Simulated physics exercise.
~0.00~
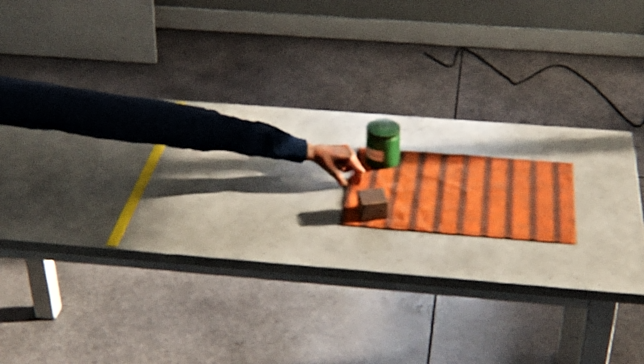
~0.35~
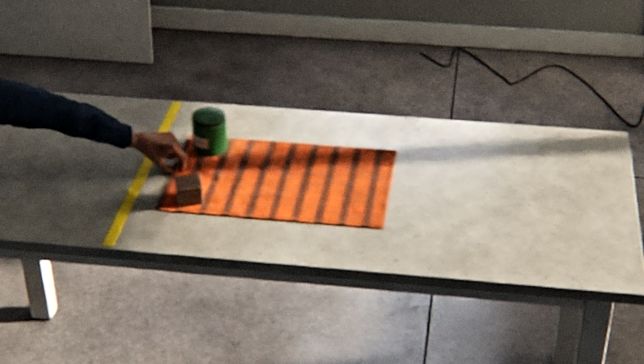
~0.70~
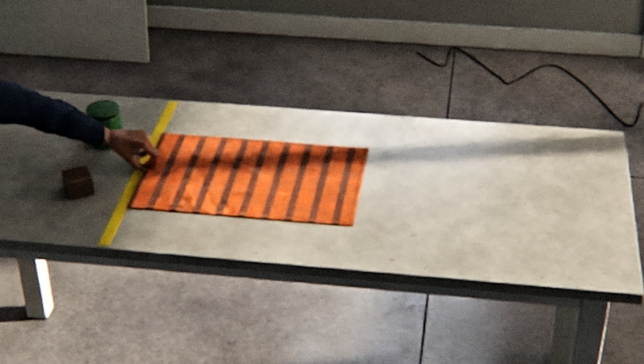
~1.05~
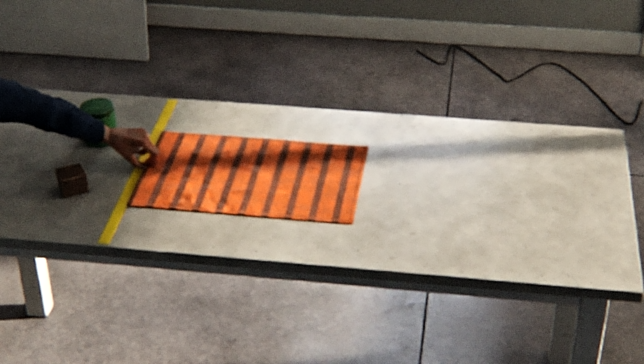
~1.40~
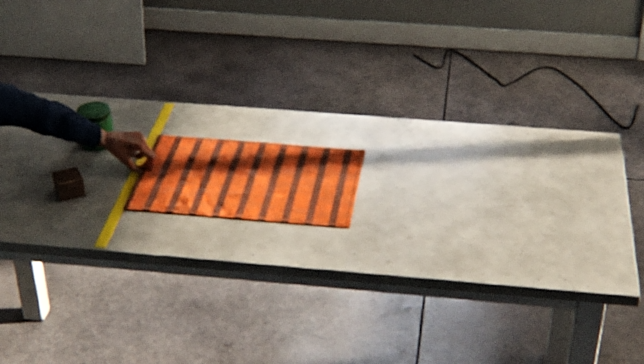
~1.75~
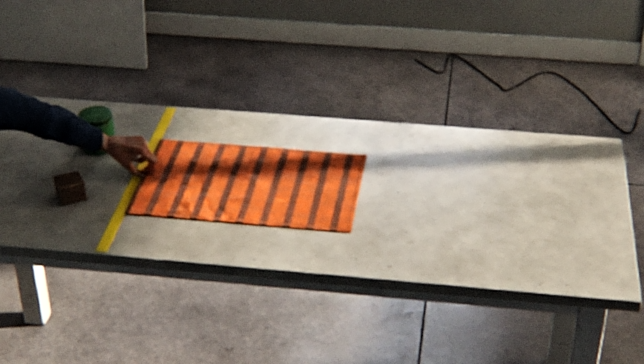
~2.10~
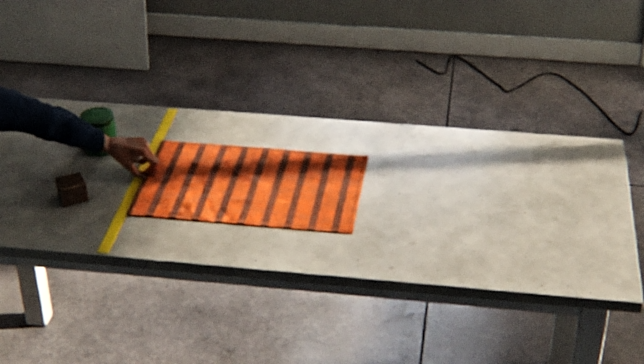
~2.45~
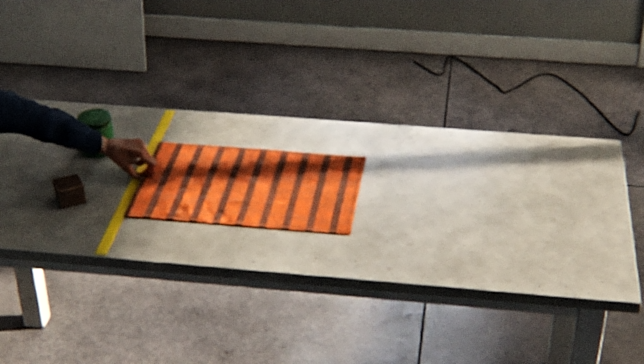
An orange cloth with dark stripes lies across a pale grey table, seen from above at a slight angle by a gently swaying camera. A green jar and a small brown block ride near its left edge, where a hand in a dark sleeve grips it. The hand draws the cloth left toward a yellow strip of tape, carrying both objects along. At the tape the cloth stops, but the block and jar continue left off its front edge. They come to rest on the bare table beyond the tape, the hand still holding the cloth.
